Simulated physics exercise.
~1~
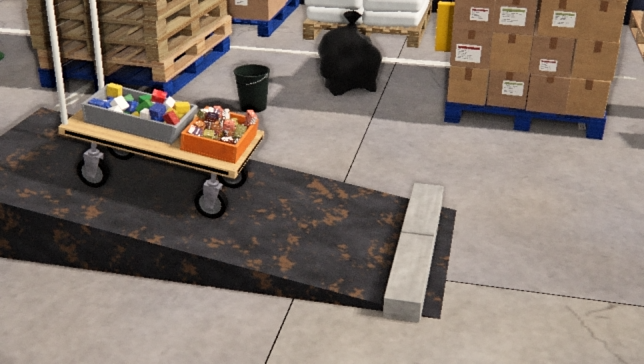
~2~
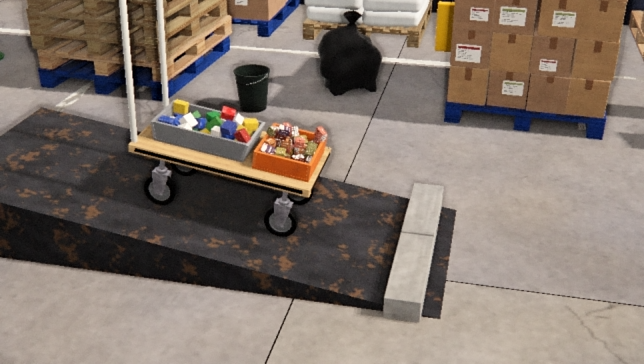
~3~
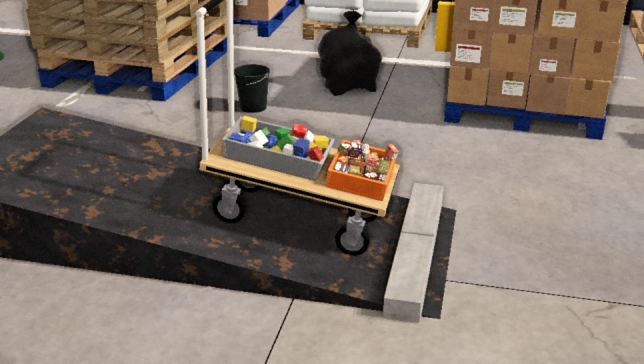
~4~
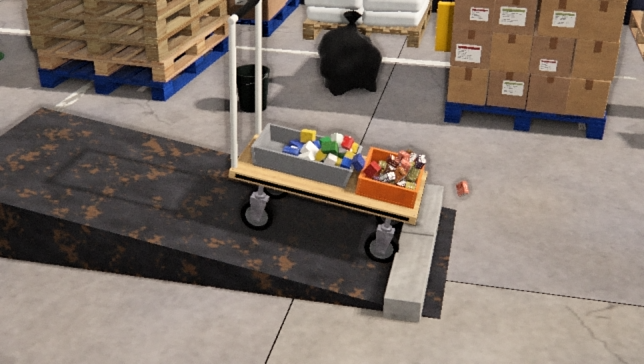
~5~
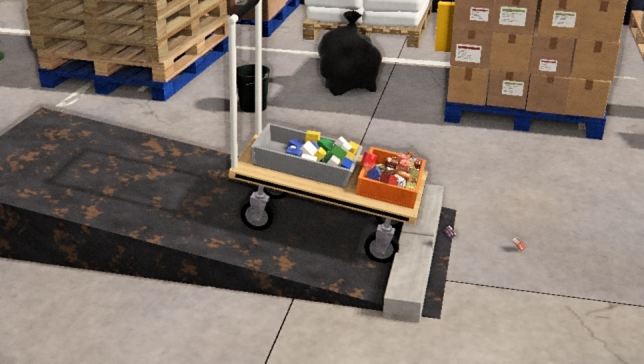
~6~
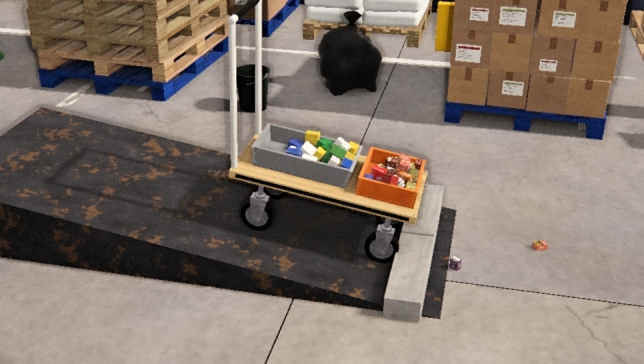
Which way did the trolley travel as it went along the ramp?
It rolled to the right, down the ramp, until it came to rest at the pale beam.
